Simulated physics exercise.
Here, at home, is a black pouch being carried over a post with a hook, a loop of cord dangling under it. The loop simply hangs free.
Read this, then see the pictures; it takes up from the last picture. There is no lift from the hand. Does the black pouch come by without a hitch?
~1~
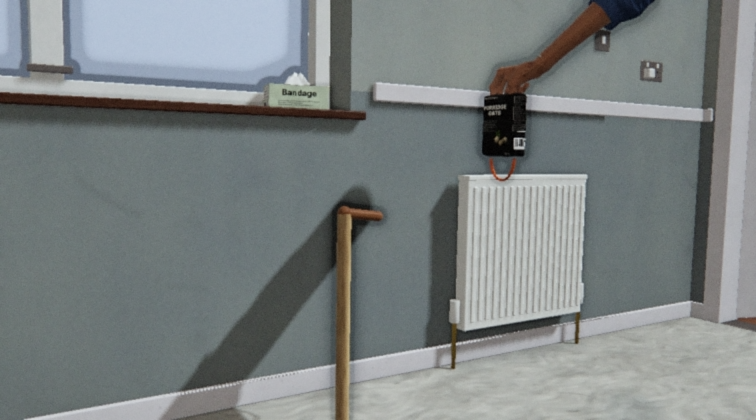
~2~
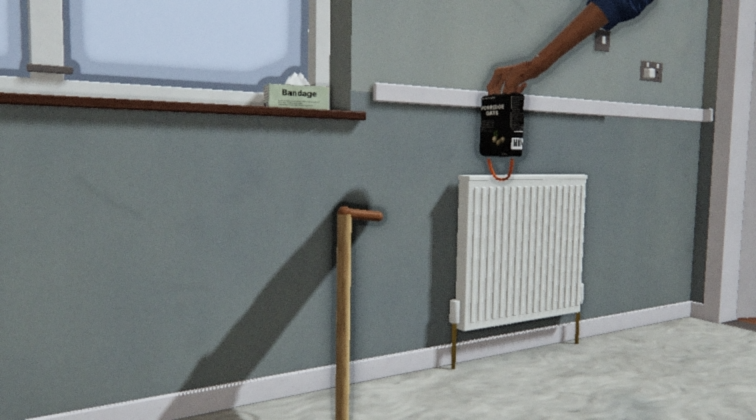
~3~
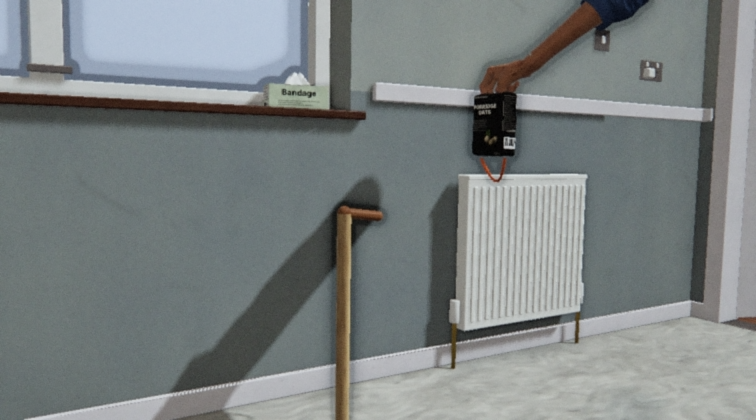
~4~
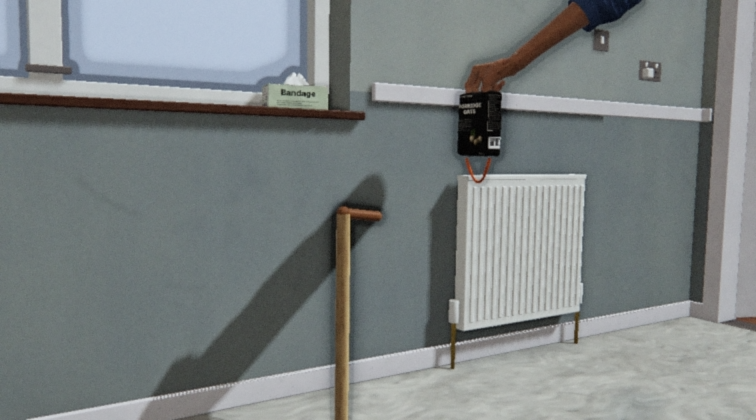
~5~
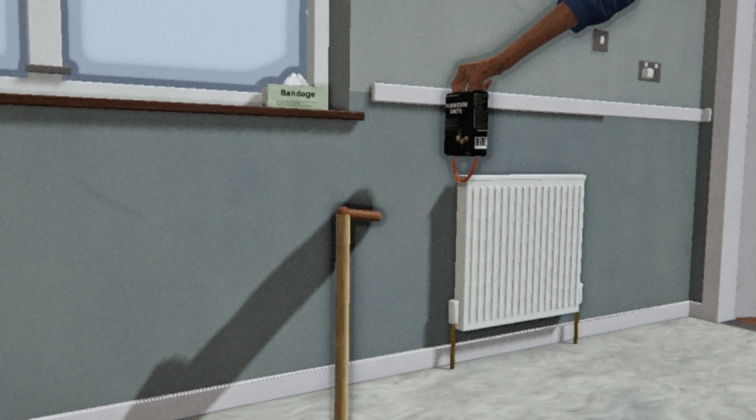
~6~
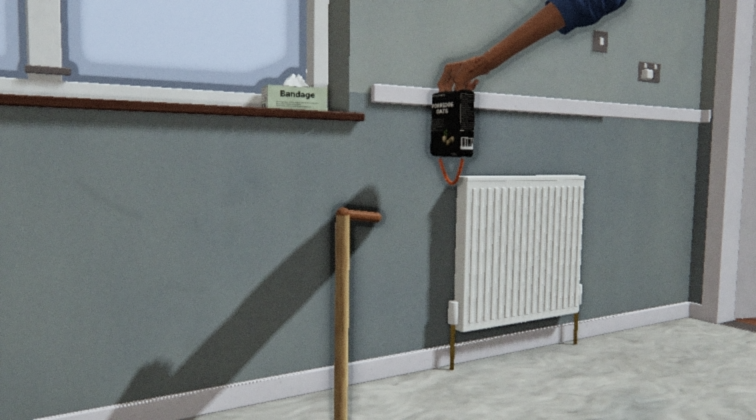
I bet it will glide past the post.
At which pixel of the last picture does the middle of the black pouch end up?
Middle at (194, 113).
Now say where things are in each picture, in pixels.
In the first frame, black pouch (504, 126); hook tip (378, 216).
In the second frame, black pouch (501, 126); bottom of the loop (500, 180).
In the third frame, black pouch (494, 125).
In the fourth frame, black pouch (479, 125); bottom of the loop (477, 182).
In the fifth frame, black pouch (466, 124).
In the sixth frame, black pouch (452, 124); bottom of the loop (451, 184); hook tip (376, 218); hook points towards it, loop hangs above the hook.
Then, 0.80 s later than the last view, pouch over the post near (353, 120).
Then, 1.54 s later than the last view, pouch past the post near (241, 115).
Finally, pouch past the post near (194, 113). The black pouch comes away clean.
